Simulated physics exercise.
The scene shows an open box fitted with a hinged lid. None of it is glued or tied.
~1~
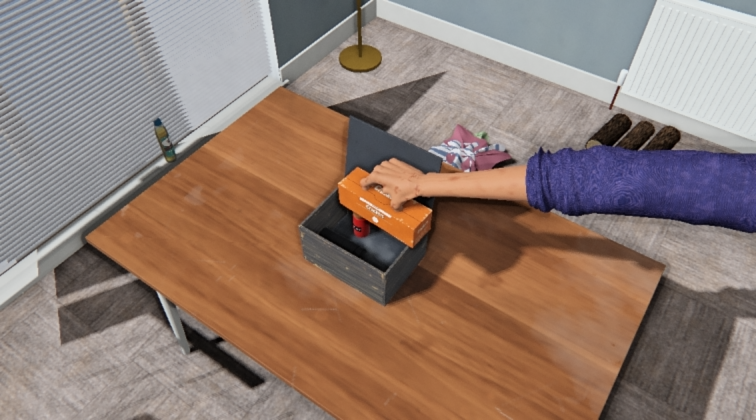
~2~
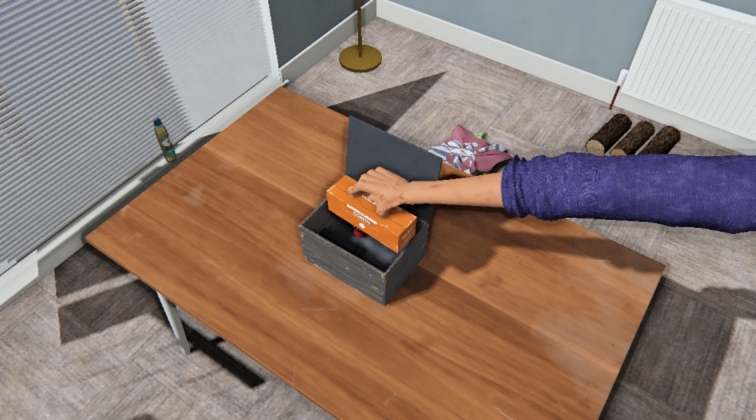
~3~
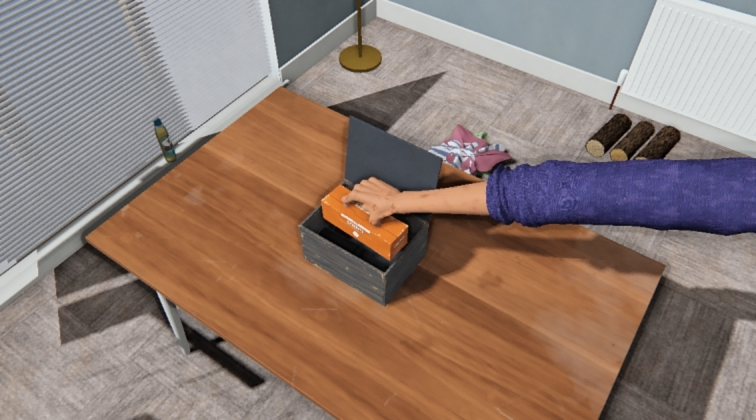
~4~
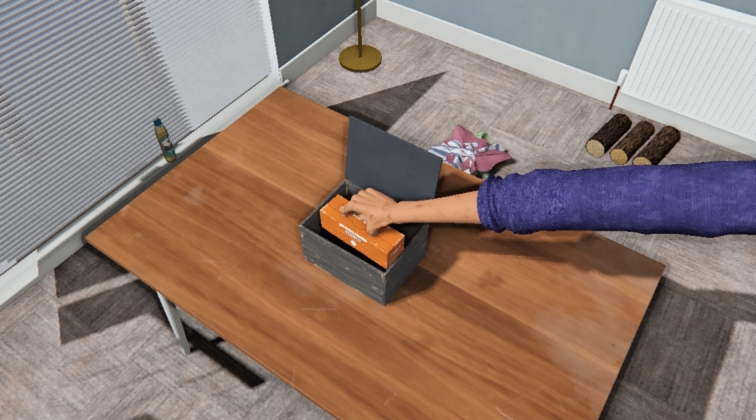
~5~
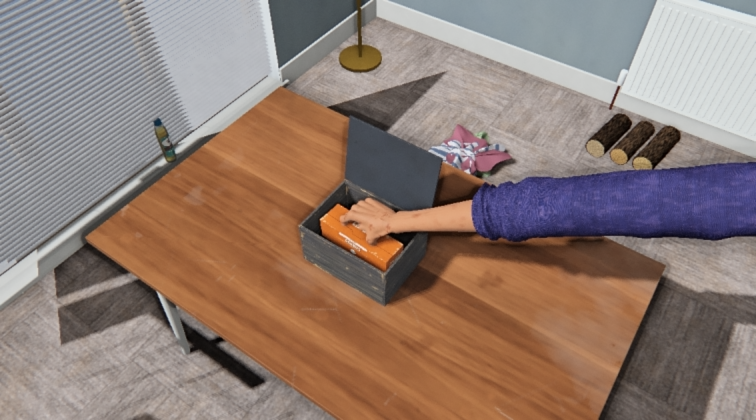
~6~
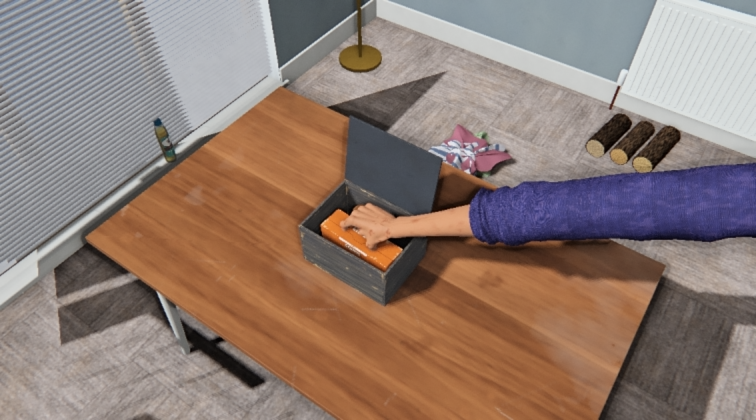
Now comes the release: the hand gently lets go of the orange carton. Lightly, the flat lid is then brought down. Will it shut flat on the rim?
The lid lowers completely.
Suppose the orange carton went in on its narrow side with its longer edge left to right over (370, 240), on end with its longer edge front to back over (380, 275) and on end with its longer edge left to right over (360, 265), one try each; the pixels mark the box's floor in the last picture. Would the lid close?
With the first placement it settles down; with the second it remains raised; with the third it remains raised.
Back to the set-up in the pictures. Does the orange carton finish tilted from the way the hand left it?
By the end the orange carton has leaned over.
Then, 1.40 s past the last view, lid 72° above the rim; orange carton rocked 20° from its first pose near (358, 252).
Then, 1.90 s past the last view, lid 30° above the rim; orange carton rocked 20° from its first pose near (358, 252).
Finally, lid shut; left askew, orange carton; the other 2 still in place. Final places as the last picture's camera would see them, orange carton near (358, 252).
